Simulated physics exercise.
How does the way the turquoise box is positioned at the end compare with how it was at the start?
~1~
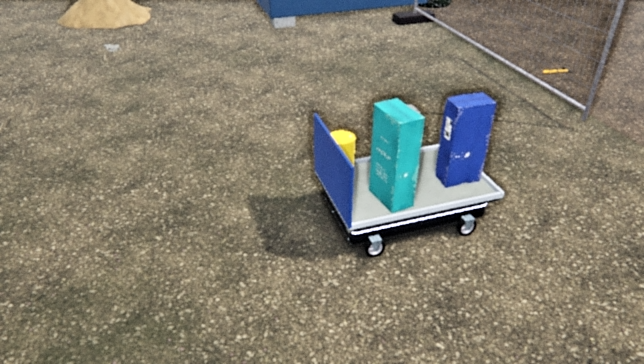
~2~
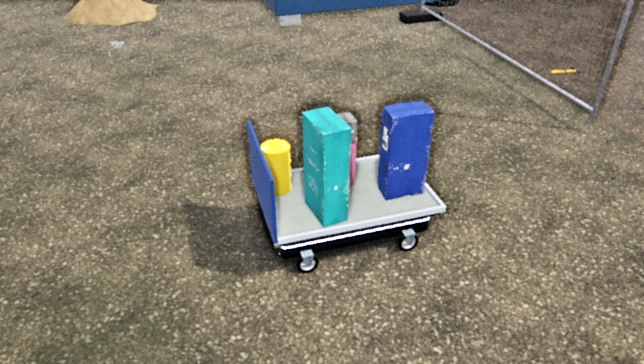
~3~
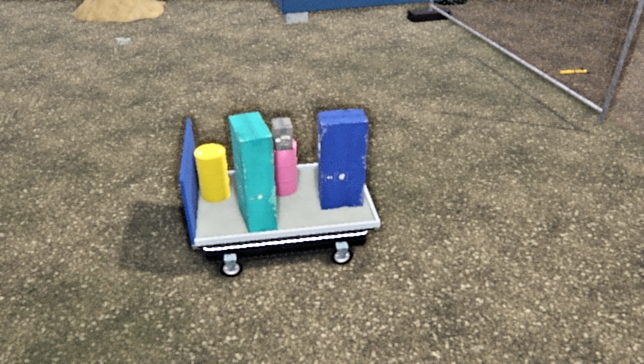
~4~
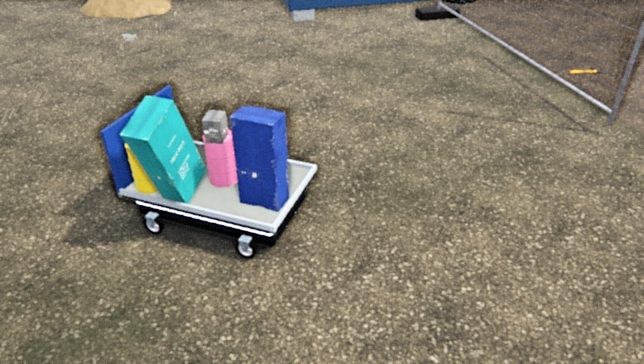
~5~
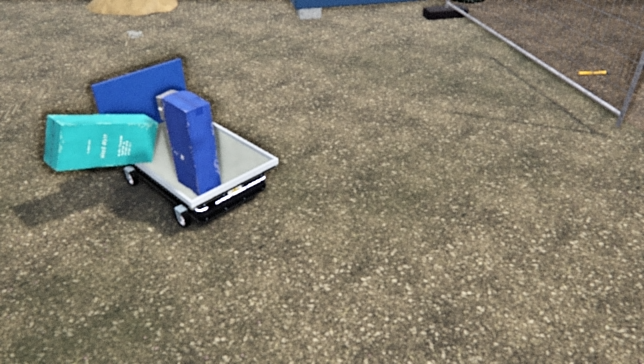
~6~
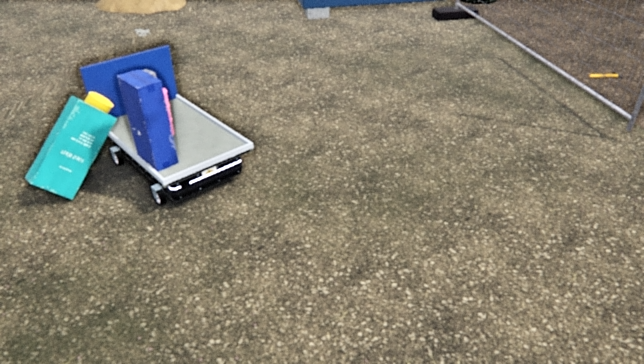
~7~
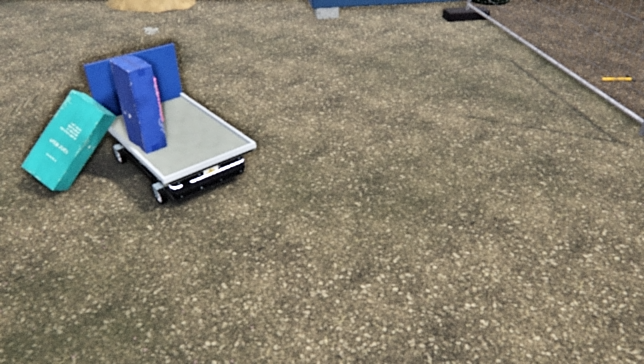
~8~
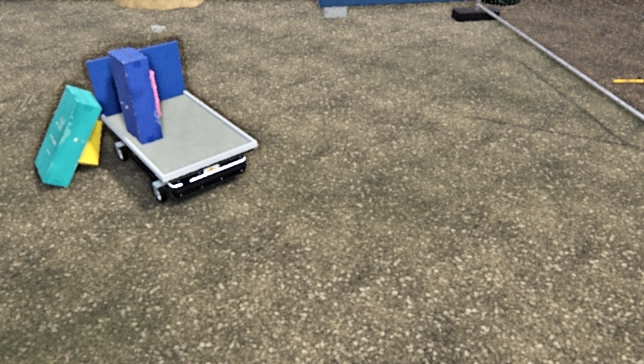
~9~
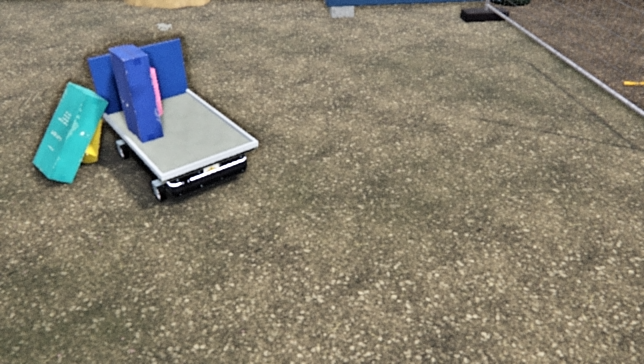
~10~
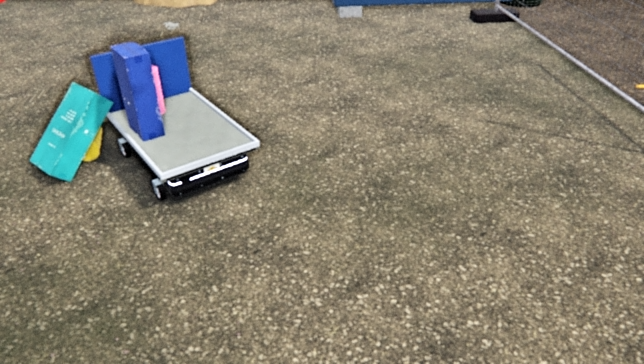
At the start the turquoise box stood upright on the cart. By the end it was upside down, tilted on the ground beside the cart.
